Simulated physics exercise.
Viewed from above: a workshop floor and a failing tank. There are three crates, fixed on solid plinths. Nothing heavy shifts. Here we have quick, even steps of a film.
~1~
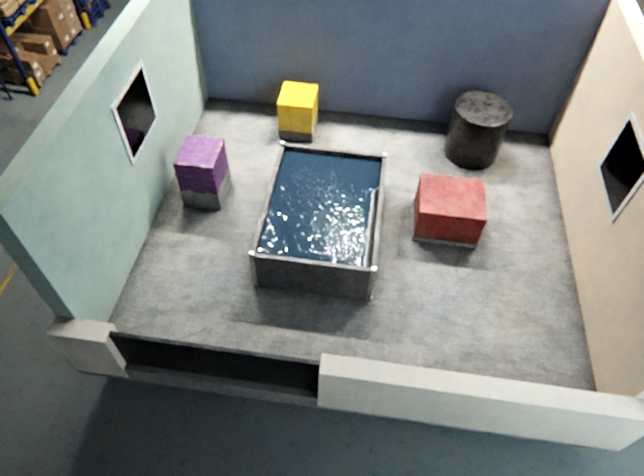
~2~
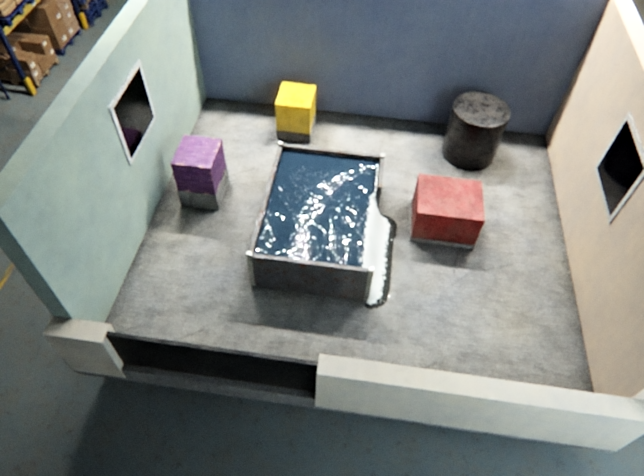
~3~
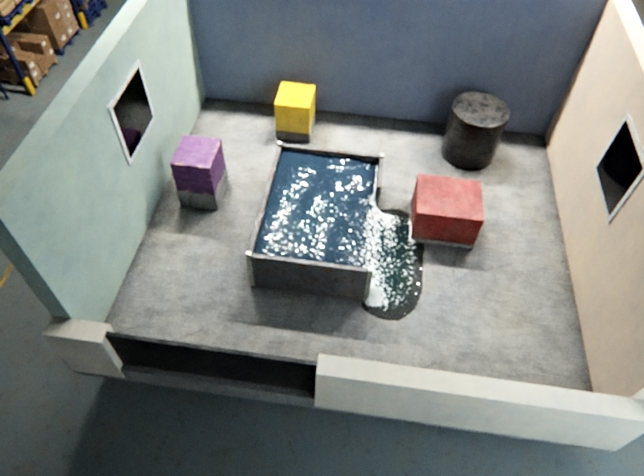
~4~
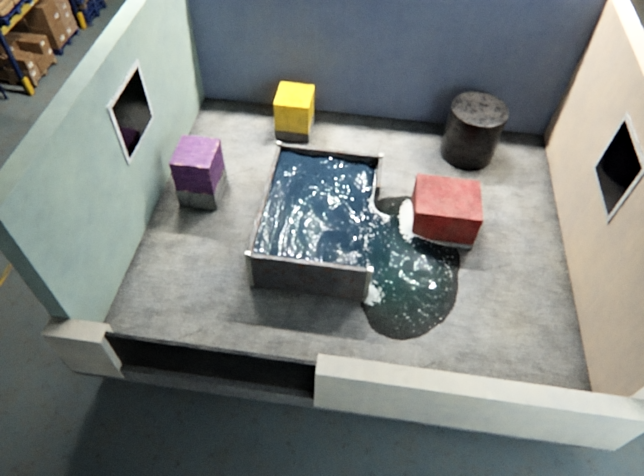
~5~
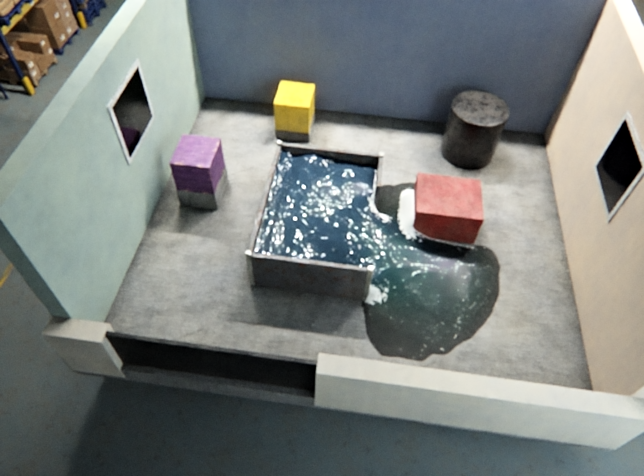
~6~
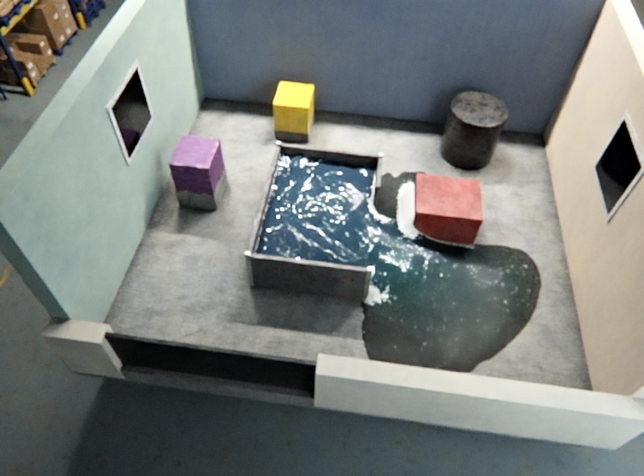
A workshop floor enclosed by low walls is seen from above by a nearly still camera. An open grey tank of dark blue water stands in the middle, with a purple crate to its left, a yellow one behind, a red one to its right, and a black drum at the back right. Water pours from the tank's right side, foams against the red crate, and spreads around it in a widening dark pool toward the front right.
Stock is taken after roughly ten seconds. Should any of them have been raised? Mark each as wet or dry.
Purple crate: Dry; red crate: Wet; yellow crate: Dry.
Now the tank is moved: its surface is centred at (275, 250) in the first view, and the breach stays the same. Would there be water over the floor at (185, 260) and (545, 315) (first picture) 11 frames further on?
The first spot is not reached and the second is inundated.
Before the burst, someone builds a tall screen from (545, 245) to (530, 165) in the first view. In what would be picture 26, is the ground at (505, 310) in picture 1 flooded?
At that place: Flooded.
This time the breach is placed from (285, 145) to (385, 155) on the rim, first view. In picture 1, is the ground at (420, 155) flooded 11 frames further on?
Swamped.
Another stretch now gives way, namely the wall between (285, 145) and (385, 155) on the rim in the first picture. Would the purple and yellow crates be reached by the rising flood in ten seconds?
First, the purple crate is not reached; second, the yellow crate is flooded.
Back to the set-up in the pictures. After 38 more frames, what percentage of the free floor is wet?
I reckon 80 per cent or so.
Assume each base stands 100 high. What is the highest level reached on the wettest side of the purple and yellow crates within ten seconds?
I'd put it at some 30 % for one and some 60 % for the other, in that order.
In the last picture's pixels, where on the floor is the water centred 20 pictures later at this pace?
At roughly (433, 260).
A moment on, water covers 35 % of the floor; the purple crate not reached, the red crate water round its plinth, the yellow crate not reached.
Next, water covers 40 % of the floor; the purple crate not reached, the red crate water round its plinth, the yellow crate water round its plinth.
Then, water covers 55 % of the floor; the purple crate not reached, the red crate water round its plinth, the yellow crate water round its plinth.
Later, water covers 80 % of the floor; the purple crate not reached, the red crate water round its plinth, the yellow crate water round its plinth.
In the end, water covers 100 % of the floor; the purple crate stayed above the water, the red crate was topped, the yellow crate stayed above the water.
